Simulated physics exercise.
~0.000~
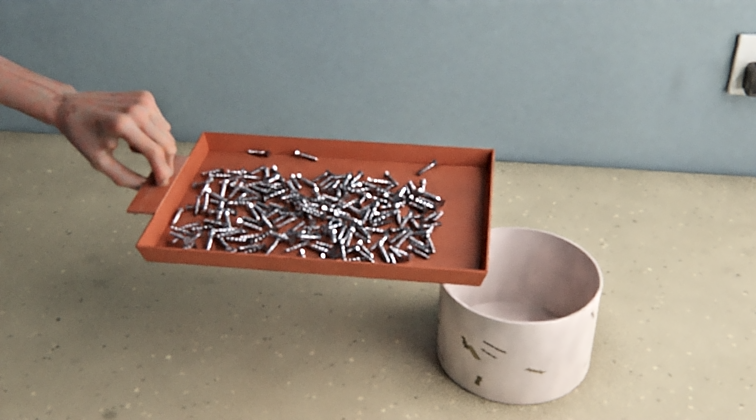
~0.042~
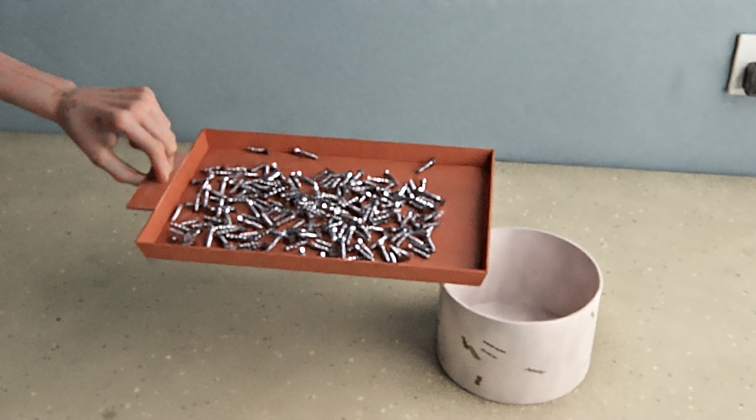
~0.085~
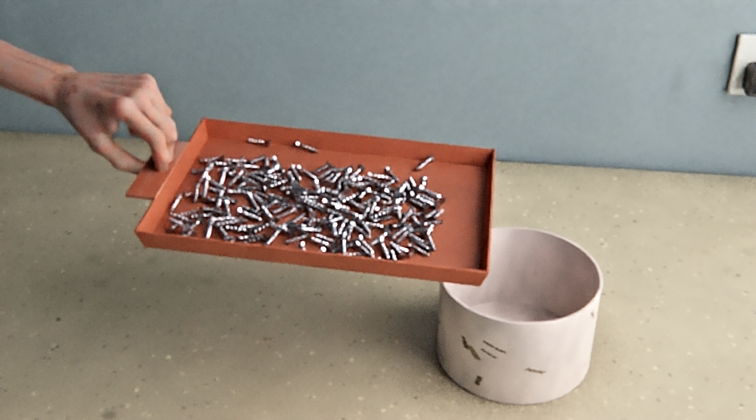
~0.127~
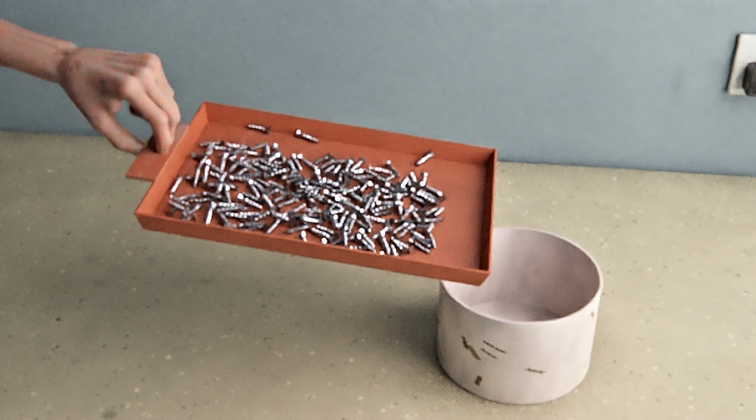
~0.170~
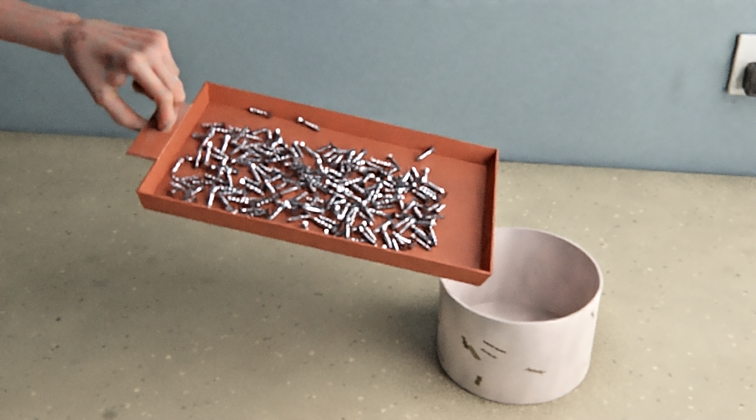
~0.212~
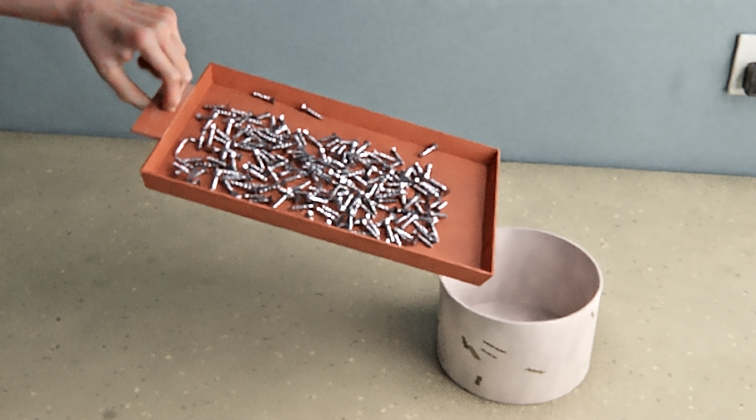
A hand raises the left end of an orange tray of small metal screws.
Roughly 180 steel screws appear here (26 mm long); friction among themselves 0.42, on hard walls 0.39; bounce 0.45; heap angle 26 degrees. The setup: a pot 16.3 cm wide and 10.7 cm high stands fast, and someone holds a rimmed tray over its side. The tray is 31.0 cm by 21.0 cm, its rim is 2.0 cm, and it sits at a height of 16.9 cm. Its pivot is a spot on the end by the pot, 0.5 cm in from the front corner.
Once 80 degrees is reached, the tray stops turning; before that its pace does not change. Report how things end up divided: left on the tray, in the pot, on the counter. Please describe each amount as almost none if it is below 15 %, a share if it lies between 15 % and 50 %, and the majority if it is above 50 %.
At the end, left on the tray: I predict a token amount of the load; pot: I predict upwards of half of the load; counter: I predict a noticeable chunk of the load.
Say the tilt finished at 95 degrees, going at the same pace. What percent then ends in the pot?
It would be near 75 per cent.
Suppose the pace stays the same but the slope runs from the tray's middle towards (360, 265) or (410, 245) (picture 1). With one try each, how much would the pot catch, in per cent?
Near 0 and 10 percent, in that order.
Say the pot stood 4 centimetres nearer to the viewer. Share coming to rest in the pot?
It would come to roughly 75 percent.
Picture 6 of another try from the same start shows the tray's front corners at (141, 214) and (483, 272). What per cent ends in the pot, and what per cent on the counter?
In the pot: 0 per cent; on the counter: 100 per cent.
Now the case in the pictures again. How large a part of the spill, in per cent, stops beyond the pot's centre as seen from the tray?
About 90 per cent.
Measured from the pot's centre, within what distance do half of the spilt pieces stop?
Some 16 cm, give or take.
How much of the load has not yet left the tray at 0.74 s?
Some 80 per cent of the load.
Then, at 0.53 s, tilt 47 degrees; the tray holds 100 %, the pot 0 %.
After 0.74 s, tilt 68 degrees; the tray holds 80 %, the pot 5 %.
Then, at 1.07 s, tilt 80 degrees; the tray holds 10 %, the pot 65 %.
In the end, at 2.0 s, tray 0 %, pot 75 %, counter 25 %.
